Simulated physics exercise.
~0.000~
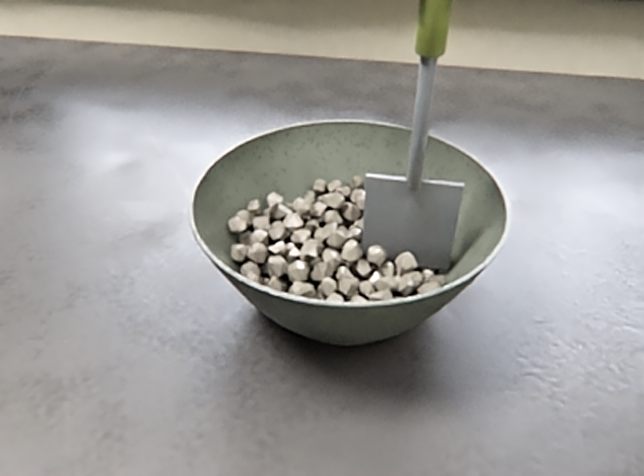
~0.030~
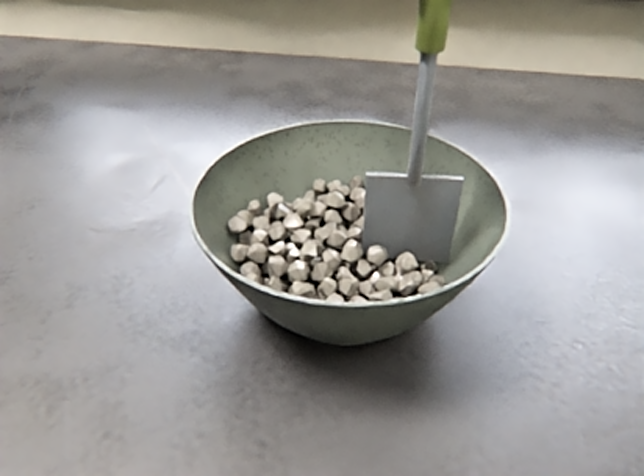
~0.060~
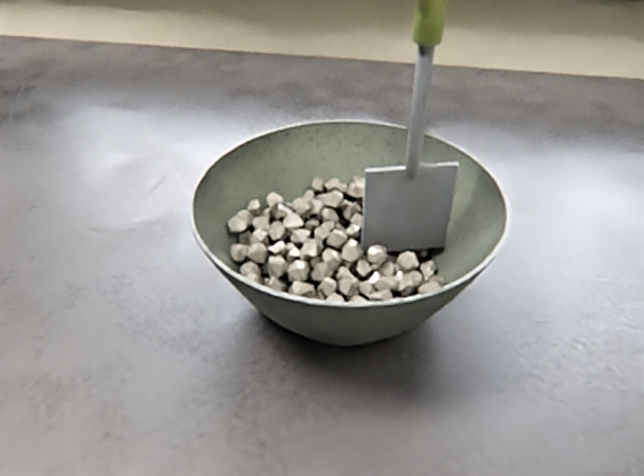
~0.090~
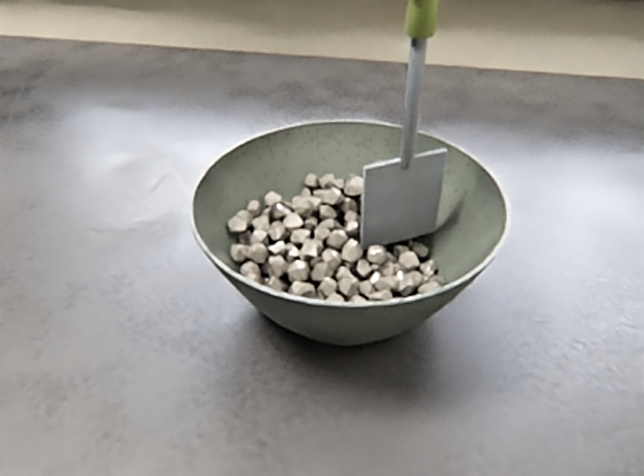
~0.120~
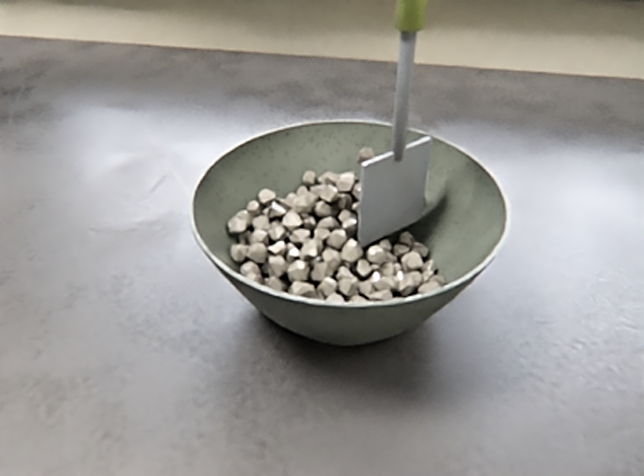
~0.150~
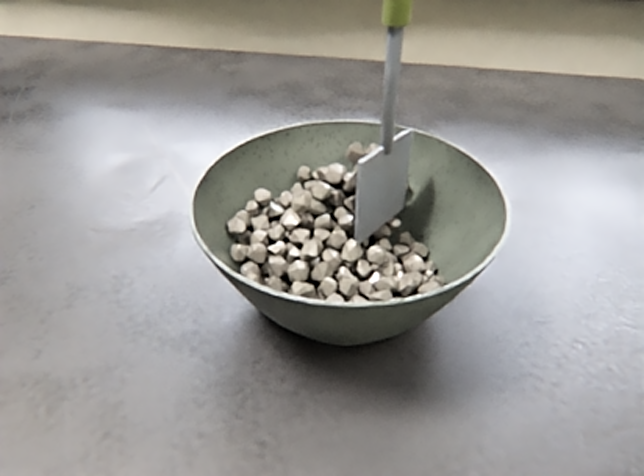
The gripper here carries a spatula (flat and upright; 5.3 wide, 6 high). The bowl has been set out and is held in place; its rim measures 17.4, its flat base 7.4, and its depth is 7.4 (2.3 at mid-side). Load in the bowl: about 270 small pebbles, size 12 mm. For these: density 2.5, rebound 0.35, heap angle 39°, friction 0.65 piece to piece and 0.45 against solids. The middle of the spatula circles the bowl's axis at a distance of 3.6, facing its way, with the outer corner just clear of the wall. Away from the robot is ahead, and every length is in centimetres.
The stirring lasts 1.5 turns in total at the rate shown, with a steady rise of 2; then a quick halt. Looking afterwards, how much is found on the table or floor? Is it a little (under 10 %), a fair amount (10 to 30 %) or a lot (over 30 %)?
A little, under 10 %.
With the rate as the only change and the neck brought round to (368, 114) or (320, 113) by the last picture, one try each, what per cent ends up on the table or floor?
First try: Around 5 %; second try: Around 20 %.
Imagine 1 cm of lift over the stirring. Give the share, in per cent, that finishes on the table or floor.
Around 5 %.
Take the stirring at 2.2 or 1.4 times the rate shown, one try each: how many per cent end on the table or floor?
I'd expect about 25 per cent, then about 10 per cent.
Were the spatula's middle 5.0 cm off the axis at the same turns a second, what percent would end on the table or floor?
That would make it around 0 percent.
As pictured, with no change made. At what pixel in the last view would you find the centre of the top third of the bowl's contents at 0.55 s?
I'd point to somewhere close to (346, 281).
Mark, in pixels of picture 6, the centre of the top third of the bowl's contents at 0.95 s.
(354, 190).
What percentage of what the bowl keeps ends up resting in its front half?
Around 50 percent of it.
After 0.55 s, 249° round, highest piece 9 above the table; 268 in the bowl, 3 on the table or floor, 2 in flight or on the tool.
After 0.95 s, 77° round, highest piece 8 above the table; 258 in the bowl, 13 on the table or floor, 2 in flight or on the tool.
After 1.35 s, 180° round, highest piece 7 above the table; 258 in the bowl, 15 on the table or floor.
After 2.05 s, 180° round, highest piece 7 above the table; 258 in the bowl, 15 on the table or floor.
In the end, 258 in the bowl, 15 on the table or floor. That is 5 % on the table or floor.
